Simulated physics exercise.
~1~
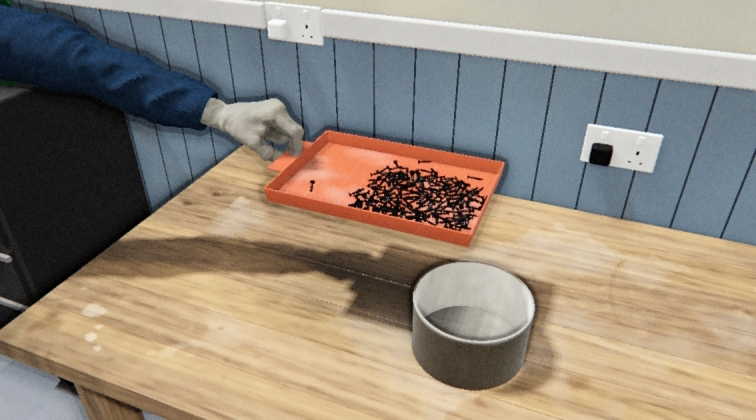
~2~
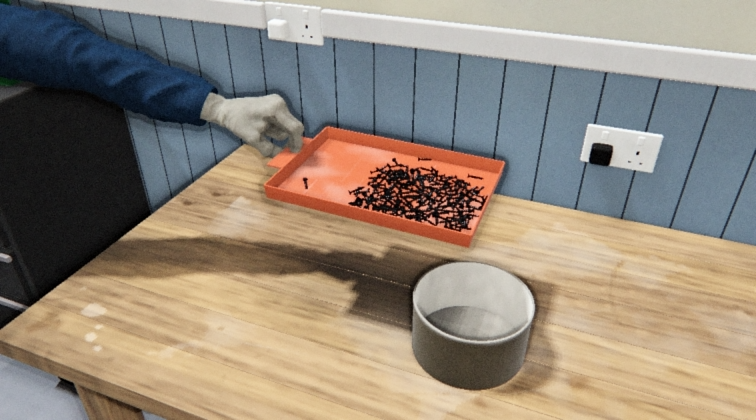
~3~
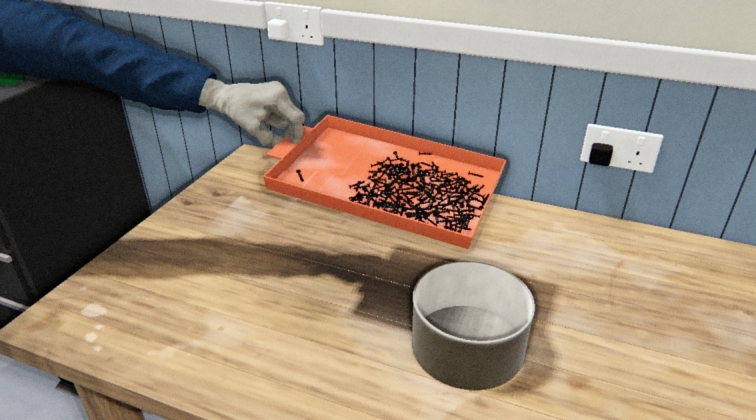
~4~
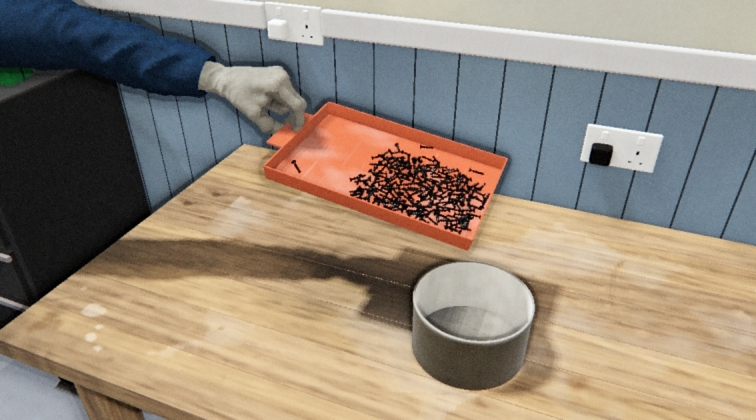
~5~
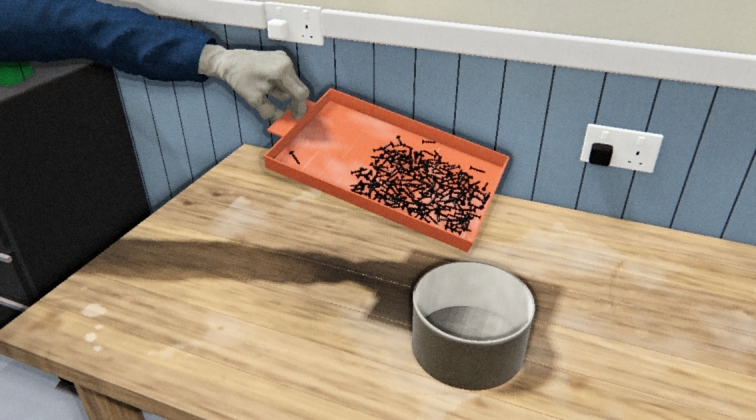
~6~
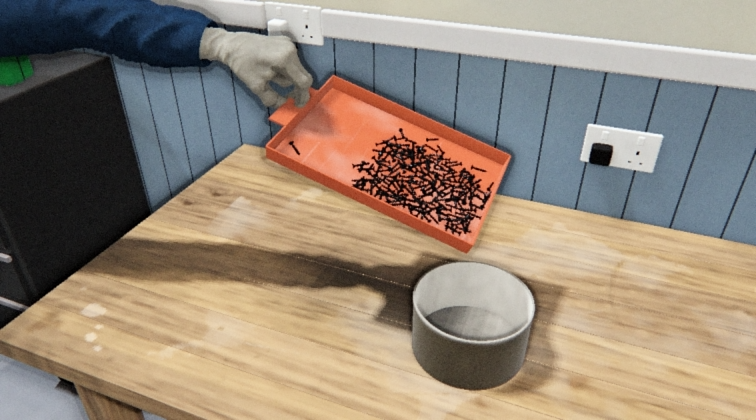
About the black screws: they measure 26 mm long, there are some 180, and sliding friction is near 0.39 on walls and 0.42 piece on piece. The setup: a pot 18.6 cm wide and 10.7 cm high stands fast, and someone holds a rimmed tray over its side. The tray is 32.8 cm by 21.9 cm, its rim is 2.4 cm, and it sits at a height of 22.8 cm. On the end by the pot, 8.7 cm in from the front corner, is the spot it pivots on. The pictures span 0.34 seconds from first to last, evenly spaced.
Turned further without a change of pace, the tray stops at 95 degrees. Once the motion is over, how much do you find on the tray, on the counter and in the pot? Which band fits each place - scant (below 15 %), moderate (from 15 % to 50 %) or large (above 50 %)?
One by one: Tray: A sprinkling; counter: A sprinkling; pot: The main load.
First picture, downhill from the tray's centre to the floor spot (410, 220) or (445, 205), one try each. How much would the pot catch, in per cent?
95 and 70 %.
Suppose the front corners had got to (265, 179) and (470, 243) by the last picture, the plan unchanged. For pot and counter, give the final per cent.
That works out as pot 85 and counter 15.
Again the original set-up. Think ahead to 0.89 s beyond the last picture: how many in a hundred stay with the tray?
Around 85 percent.
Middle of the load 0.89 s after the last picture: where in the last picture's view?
At that moment the load's centre is around (475, 228).
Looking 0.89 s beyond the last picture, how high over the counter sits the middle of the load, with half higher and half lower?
The halfway mark is near 24 cm.
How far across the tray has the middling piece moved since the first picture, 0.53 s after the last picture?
7 cm.
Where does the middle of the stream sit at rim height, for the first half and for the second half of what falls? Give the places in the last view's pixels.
First half close to (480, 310), second half close to (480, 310).
Then, 0.53 s after the last picture, tilt 55 degrees; the tray holds 100 %, the pot 0 %.
Then, 0.89 s after the last picture, tilt 79 degrees; the tray holds 85 %, the pot 10 %.
Then, 1.33 s after the last picture, tilt 95 degrees; the tray holds 10 %, the pot 85 %.
In the end, tray 0 %, counter 0 %, pot 100 %.
